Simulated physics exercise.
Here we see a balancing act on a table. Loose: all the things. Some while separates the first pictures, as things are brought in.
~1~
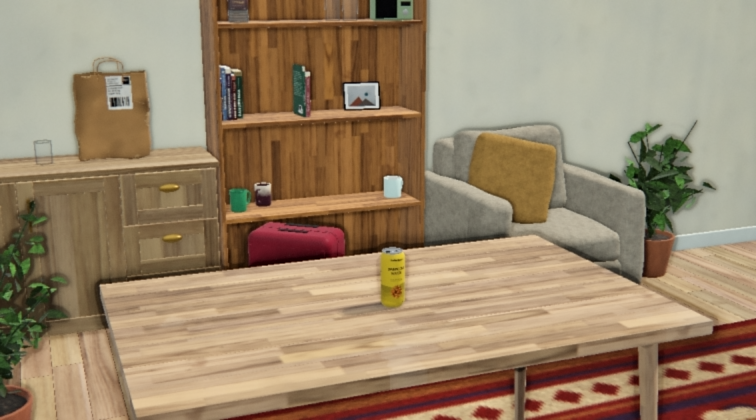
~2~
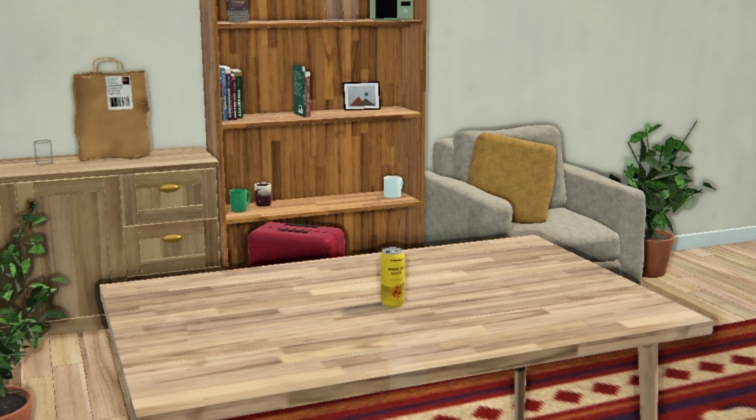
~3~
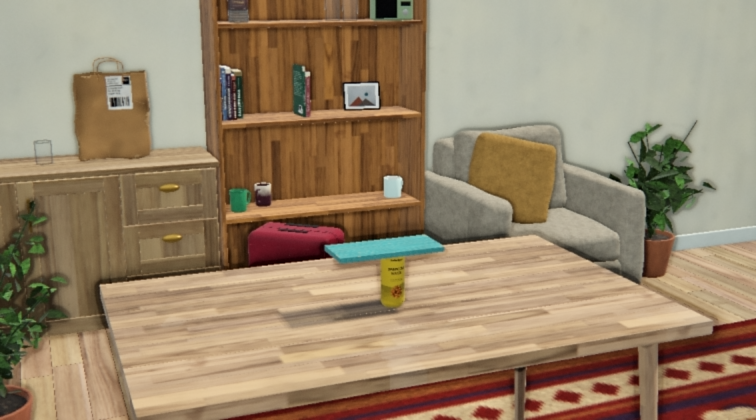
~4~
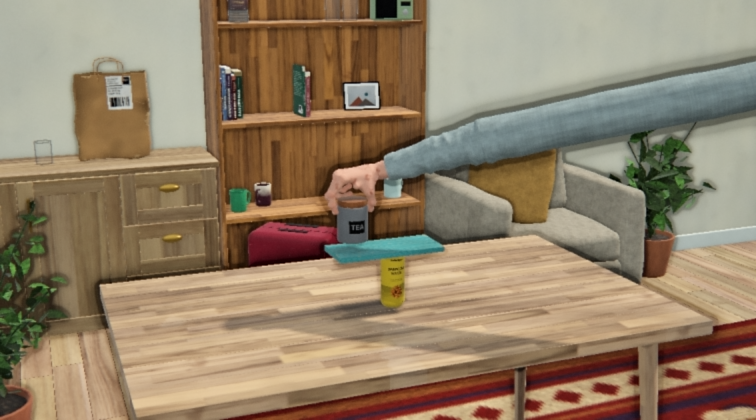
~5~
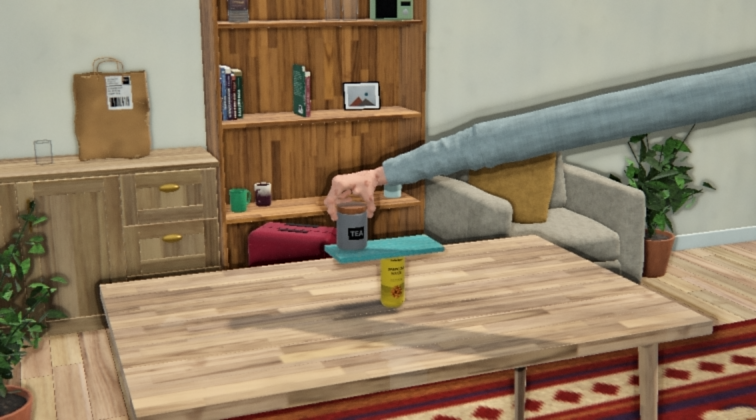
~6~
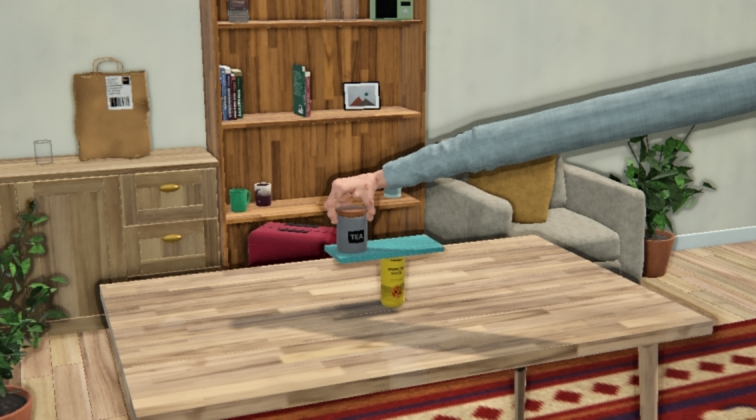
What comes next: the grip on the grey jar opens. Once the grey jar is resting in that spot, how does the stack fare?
It is going to go wrong.
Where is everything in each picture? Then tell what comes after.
The last thing is not in view yet; yellow can (393, 278), in the first picture.
The last thing is not in view yet; yellow can (393, 278), in the second picture.
The last thing is not in view yet; yellow can (393, 278), in the third picture.
On its way; grey jar (352, 220); yellow can (393, 278), in the fourth picture.
On its way; grey jar (352, 226); yellow can (393, 278), in the fifth picture.
In place under the hand; grey jar (352, 229); yellow can (393, 278), in the sixth picture.
Then, 0.40 s later than the last frame, grey jar now fallen; turquoise board on its side.
Then, 0.60 s later than the last frame, turquoise board on its side.
Then, 1.20 s later than the last frame, turquoise board now fallen.
When it is over, fallen, turquoise board and grey jar; yellow can as before. The stack loses its balance.
